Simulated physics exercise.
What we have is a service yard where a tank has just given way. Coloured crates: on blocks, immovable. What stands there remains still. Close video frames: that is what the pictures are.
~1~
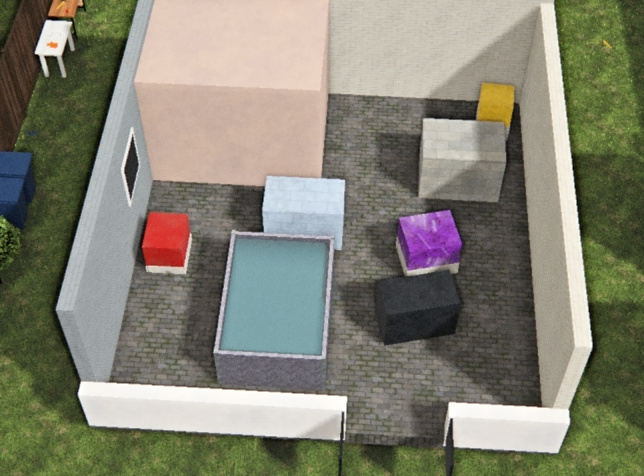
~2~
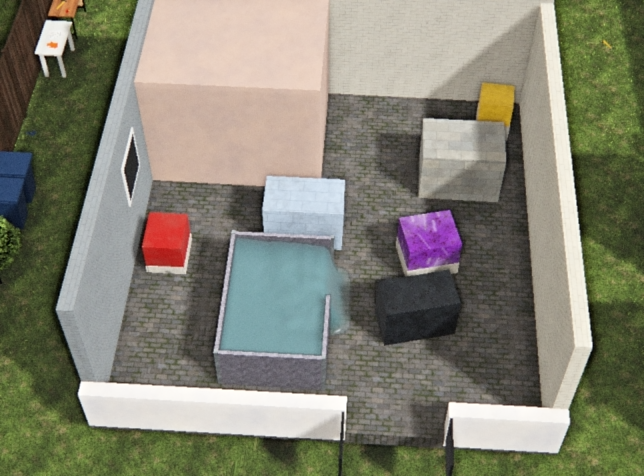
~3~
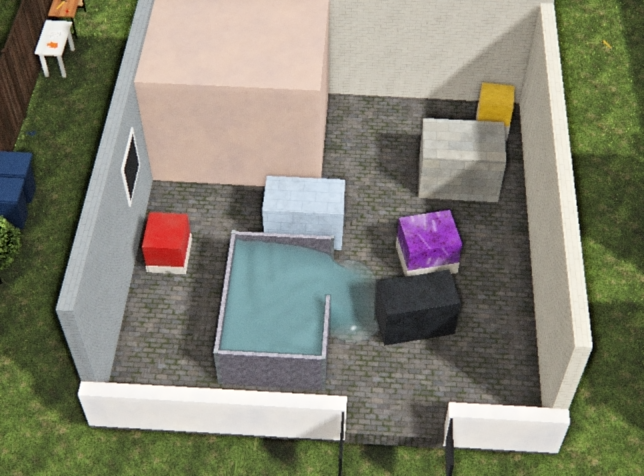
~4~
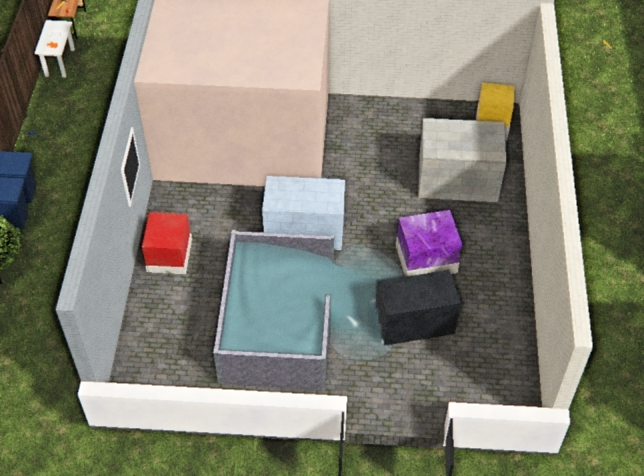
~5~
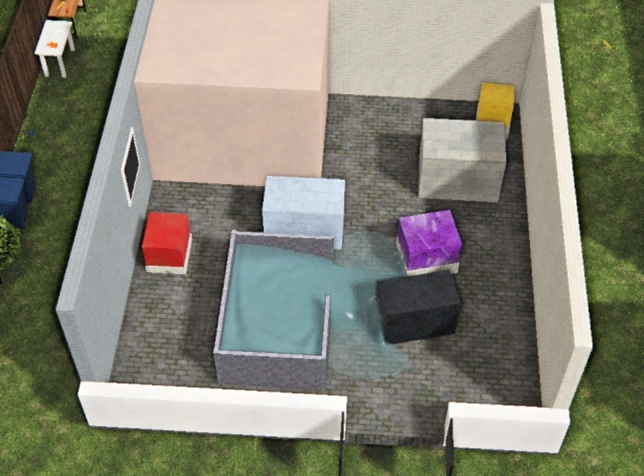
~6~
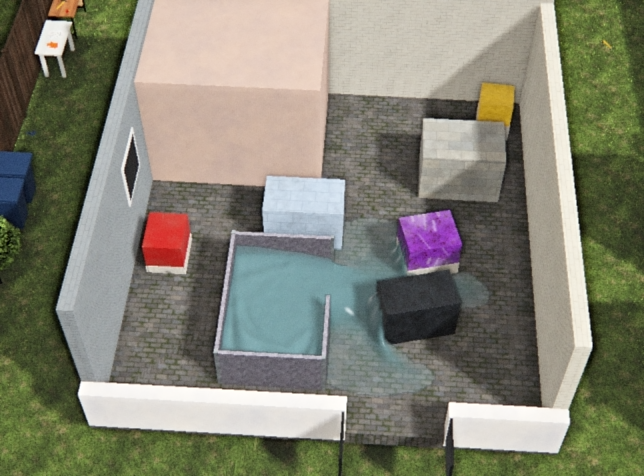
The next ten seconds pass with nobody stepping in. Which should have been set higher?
As I see it, most likely the yellow crate remains untouched. Most likely the purple crate gets water on it. Most likely the red crate remains untouched.
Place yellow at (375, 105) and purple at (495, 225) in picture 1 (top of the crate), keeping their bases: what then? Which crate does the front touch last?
Red one.
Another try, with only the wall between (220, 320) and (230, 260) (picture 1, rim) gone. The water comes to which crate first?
The one in red.
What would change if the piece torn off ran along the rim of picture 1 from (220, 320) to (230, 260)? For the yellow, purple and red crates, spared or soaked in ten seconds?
My guess is yellow remains untouched, purple remains untouched, and red goes wet.
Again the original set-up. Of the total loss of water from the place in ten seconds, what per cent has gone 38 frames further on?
Approximately 70 %.
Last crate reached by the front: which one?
Pick: The red crate.
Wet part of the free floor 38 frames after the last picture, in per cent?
I reckon around 80 %.
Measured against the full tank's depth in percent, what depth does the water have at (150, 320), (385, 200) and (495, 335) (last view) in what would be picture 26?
About 0, 6 and 6 percent, in that order.
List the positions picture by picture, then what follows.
The first picture shows still water in the tank at (277, 295).
In the second picture, the front is at (336, 269), out from the gap at (328, 287).
In the third picture, the front is at (373, 327), out from the gap at (328, 289).
In the fourth picture, the front is at a hidden place, out from the gap at (328, 291).
In the fifth picture, the front is at a hidden place, out from the gap at (328, 291).
In the sixth picture, the front is at (483, 291), out from the gap at (328, 291).
A moment on, water covers 30 % of the floor; the yellow crate not reached, the purple crate water round its plinth, the red crate not reached.
Next, water covers 55 % of the floor; the yellow crate water round its plinth, the purple crate water round its plinth, the red crate not reached.
Then, water covers 70 % of the floor; the yellow crate water round its plinth, the purple crate water round its plinth, the red crate not reached.
Later, water covers 80 % of the floor; the yellow crate water round its plinth, the purple crate water round its plinth, the red crate not reached.
In the end, water covers 95 % of the floor; the yellow crate stayed above the water, the purple crate was topped, the red crate stayed above the water.
